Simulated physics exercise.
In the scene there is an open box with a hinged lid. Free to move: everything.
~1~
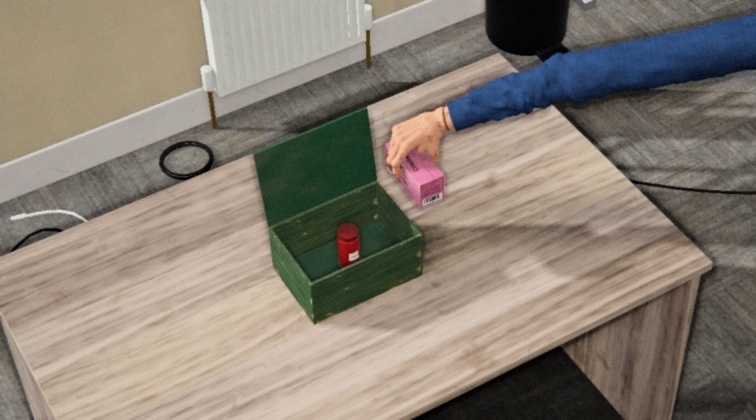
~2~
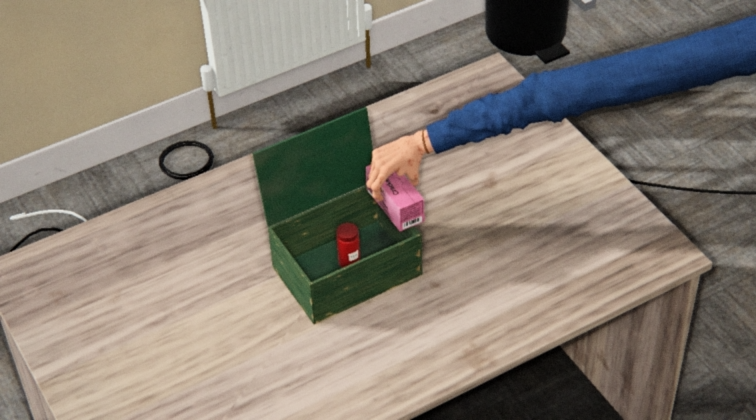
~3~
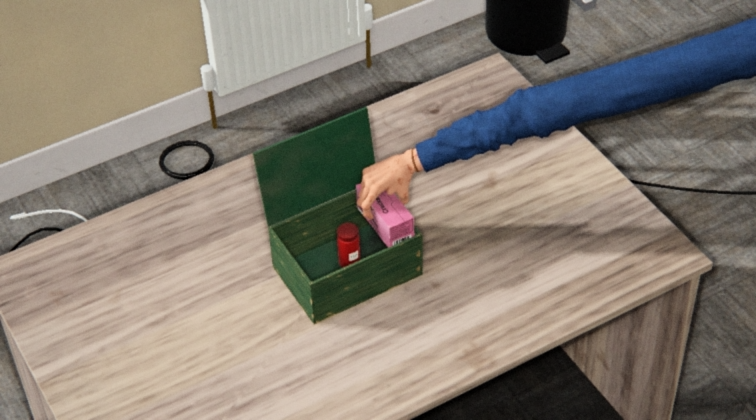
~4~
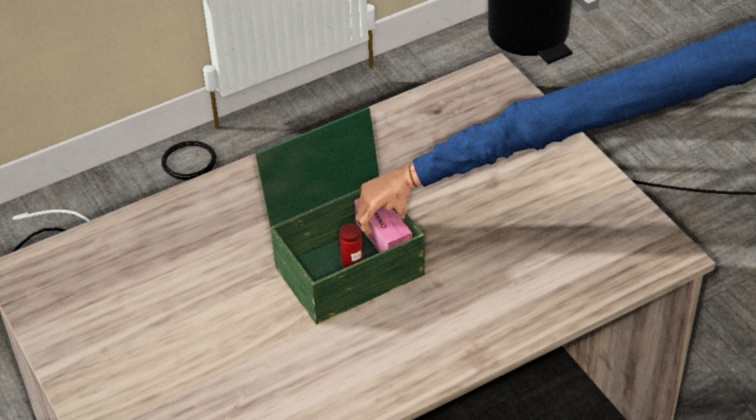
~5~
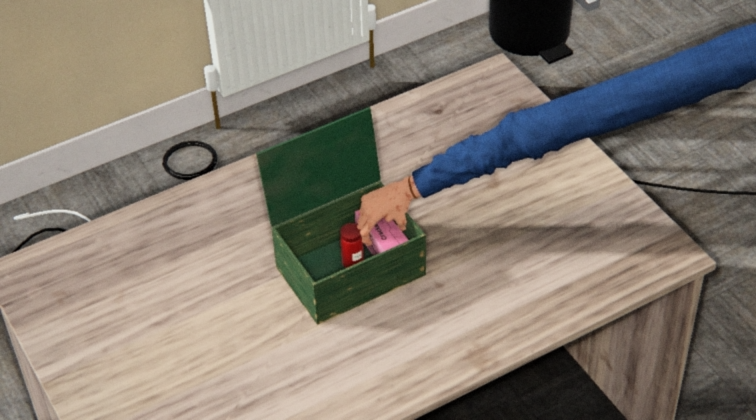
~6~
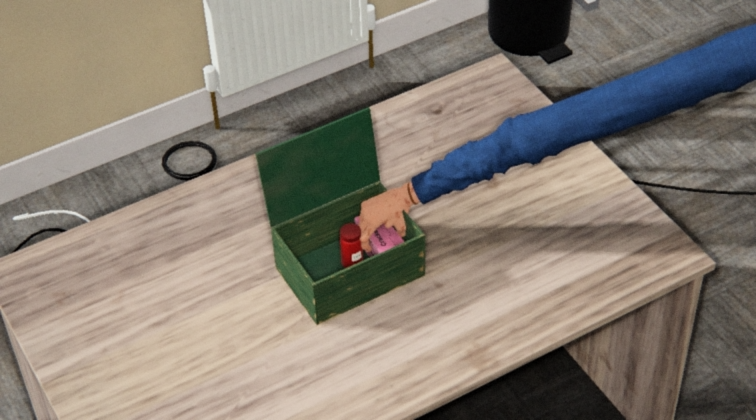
On a wooden desk, a hand lowers a pink carton into an open green box beside a red shaker.
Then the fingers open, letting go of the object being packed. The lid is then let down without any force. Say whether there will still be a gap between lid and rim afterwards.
There will be no gap.
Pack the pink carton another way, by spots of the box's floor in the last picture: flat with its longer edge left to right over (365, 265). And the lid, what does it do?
Note: It lowers fully.
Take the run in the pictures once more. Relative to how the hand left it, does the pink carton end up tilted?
As it turns out, it keeps its original angle.
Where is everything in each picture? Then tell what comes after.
Coming down; pink carton (415, 171); red shaker (349, 246), in the first frame.
Coming down; pink carton (395, 194); red shaker (348, 246), in the second frame.
Coming down; pink carton (385, 212); red shaker (349, 246), in the third frame.
Coming down; pink carton (383, 227); red shaker (351, 246), in the fourth frame.
Coming down; red shaker (352, 246), in the fifth frame.
Put in, still held; red shaker (351, 247), in the sixth frame.
Then, 1.10 s on from there, lid starting down.
Then, 1.60 s on from there, lid 59° above the rim.
Then, 1.90 s on from there, lid 36° above the rim.
Then, 2.20 s on from there, lid 9° above the rim.
In the end, lid shut; both unmoved. At the end, from the last picture's camera, pink carton near (383, 244).
